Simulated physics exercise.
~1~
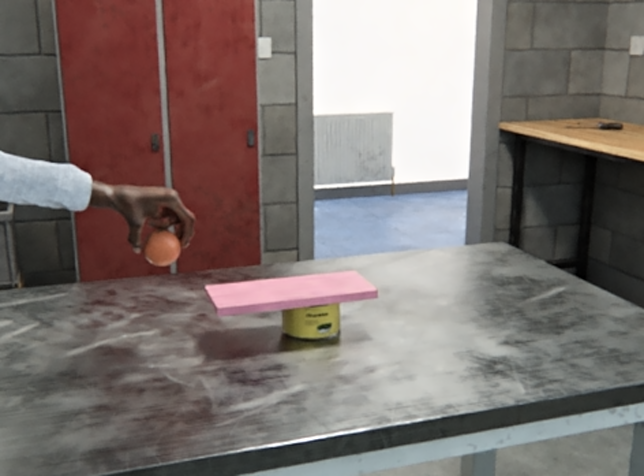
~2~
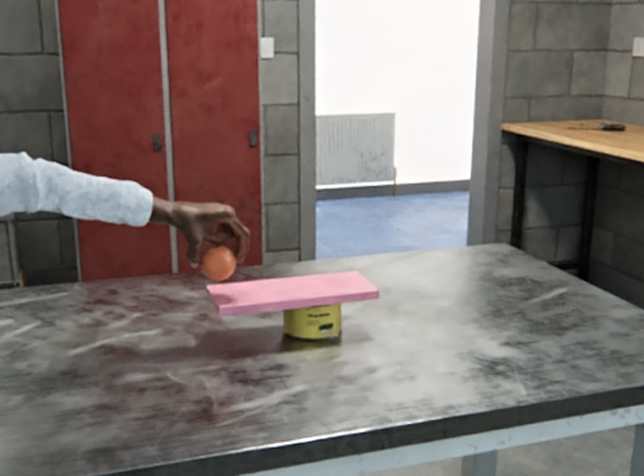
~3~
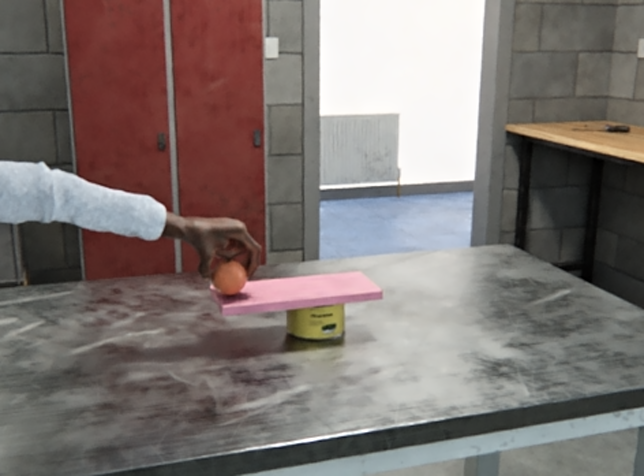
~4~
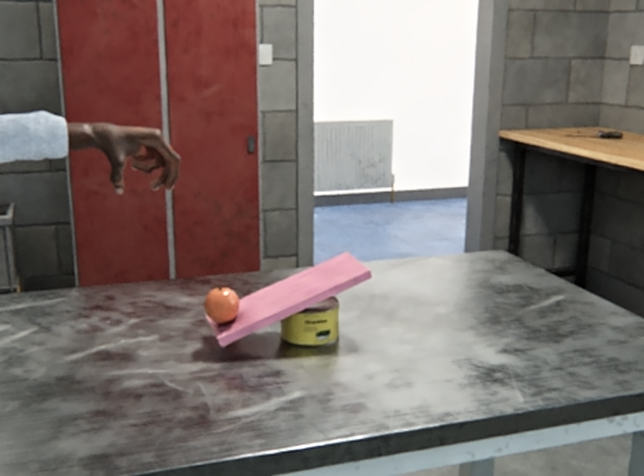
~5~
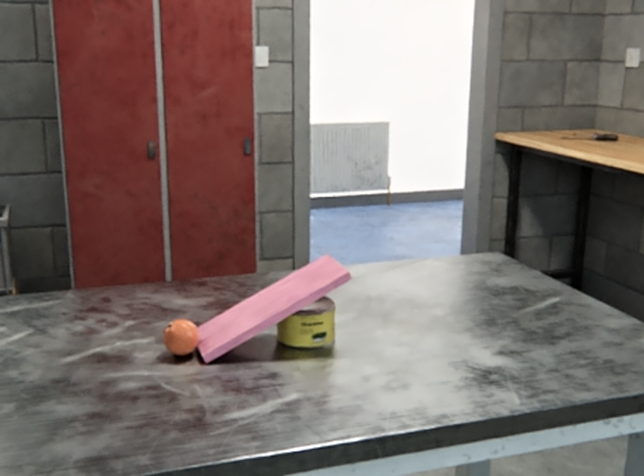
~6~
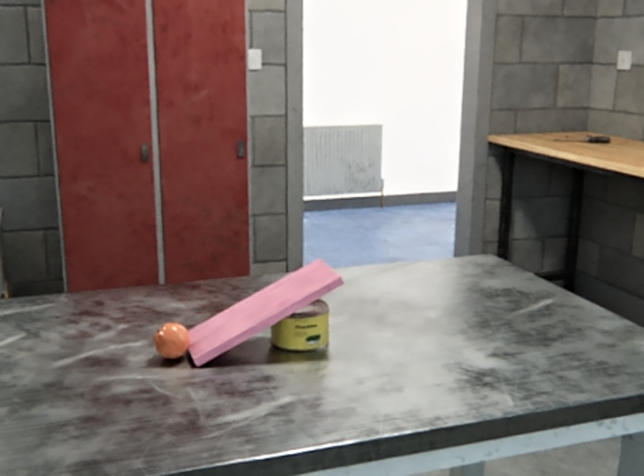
A hand sets an orange tomato on a pink board, which tips, dropping it left.
